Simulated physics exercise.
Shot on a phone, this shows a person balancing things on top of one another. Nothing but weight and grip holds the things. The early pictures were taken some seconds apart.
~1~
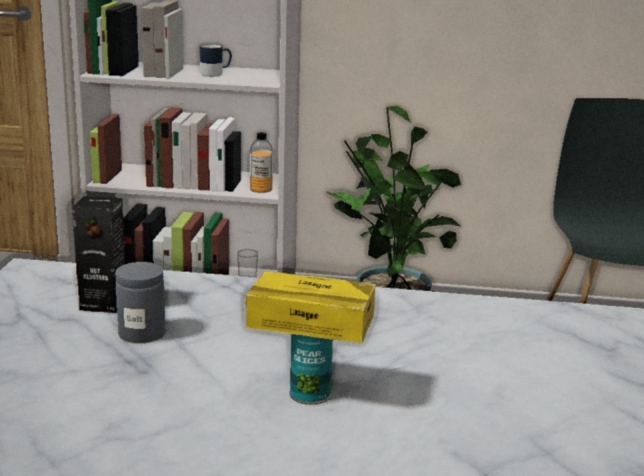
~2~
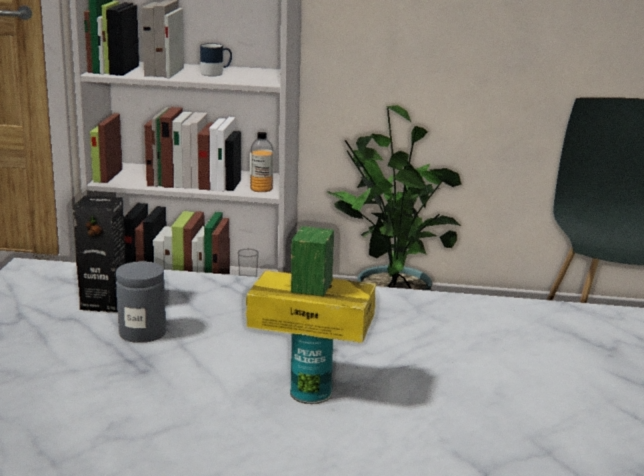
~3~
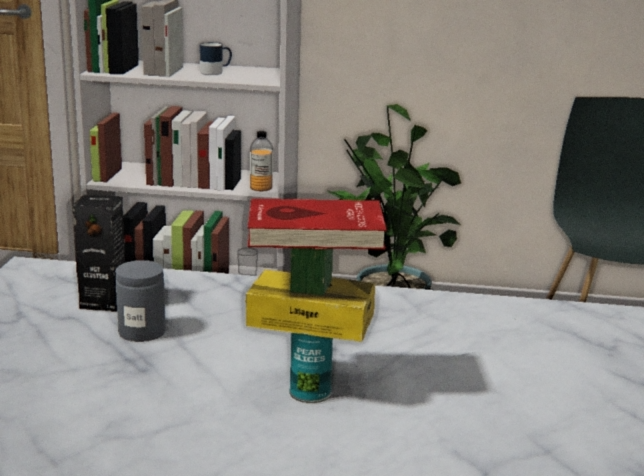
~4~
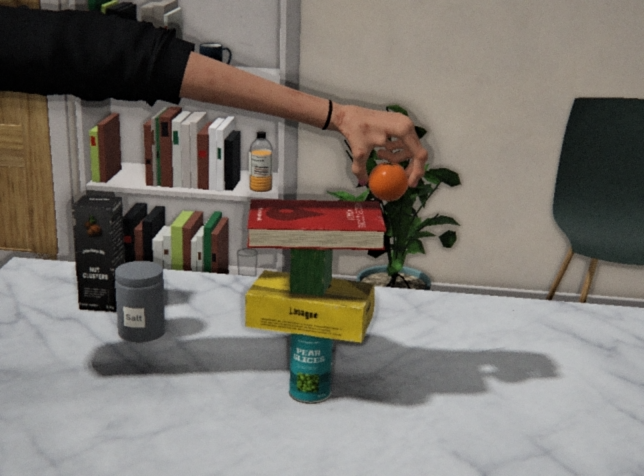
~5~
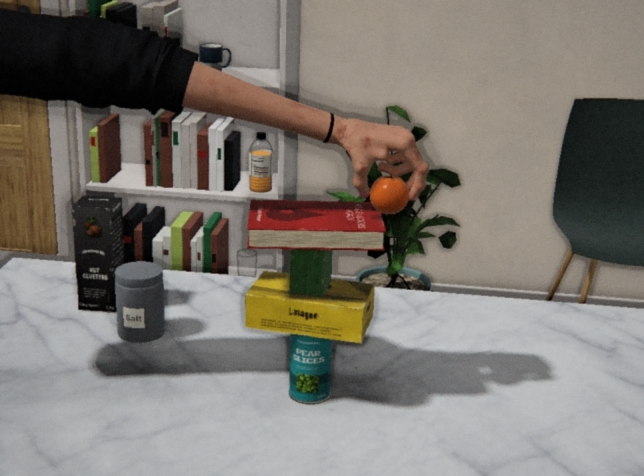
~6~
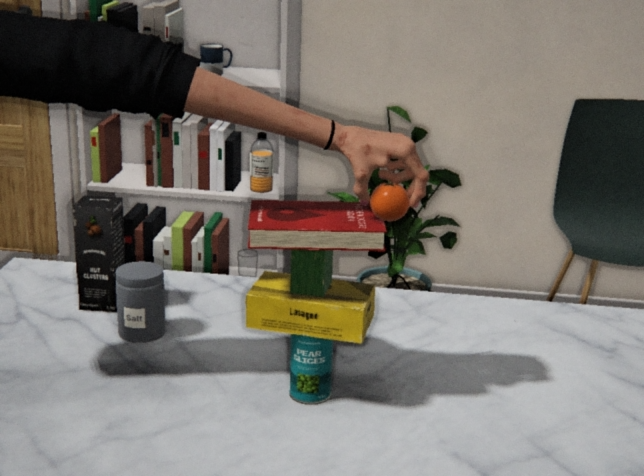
The video shows a green block, then a red book, added to a yellow packet balanced on a can on a marble table, before a hand lowers an orange tomato to the book's right edge, still holding it.
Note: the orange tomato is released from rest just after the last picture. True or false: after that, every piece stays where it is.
False.
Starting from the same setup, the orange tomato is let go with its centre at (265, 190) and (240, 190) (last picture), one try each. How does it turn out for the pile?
On the first go it remains standing, and on the second it collapses.
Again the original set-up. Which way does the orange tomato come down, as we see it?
Result: Further right.
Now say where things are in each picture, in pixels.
In the first frame, the last thing is not in view yet.
In the second frame, the last thing is not in view yet; yellow packet (312, 305).
In the third frame, the last thing is not in view yet; green block (312, 260).
In the fourth frame, coming down; orange tomato (388, 181); red book (316, 224).
In the fifth frame, coming down; orange tomato (389, 194); yellow packet (311, 305).
In the sixth frame, set down, still held; orange tomato (390, 201); green block (312, 262).
Then, 0.40 s on from there, orange tomato now fallen.
Then, 0.70 s on from there, things are still on the move.
In the end, fallen, orange tomato; the other 6 unmoved. At the end, from the last picture's camera, orange tomato near (449, 384). The pile comes apart.
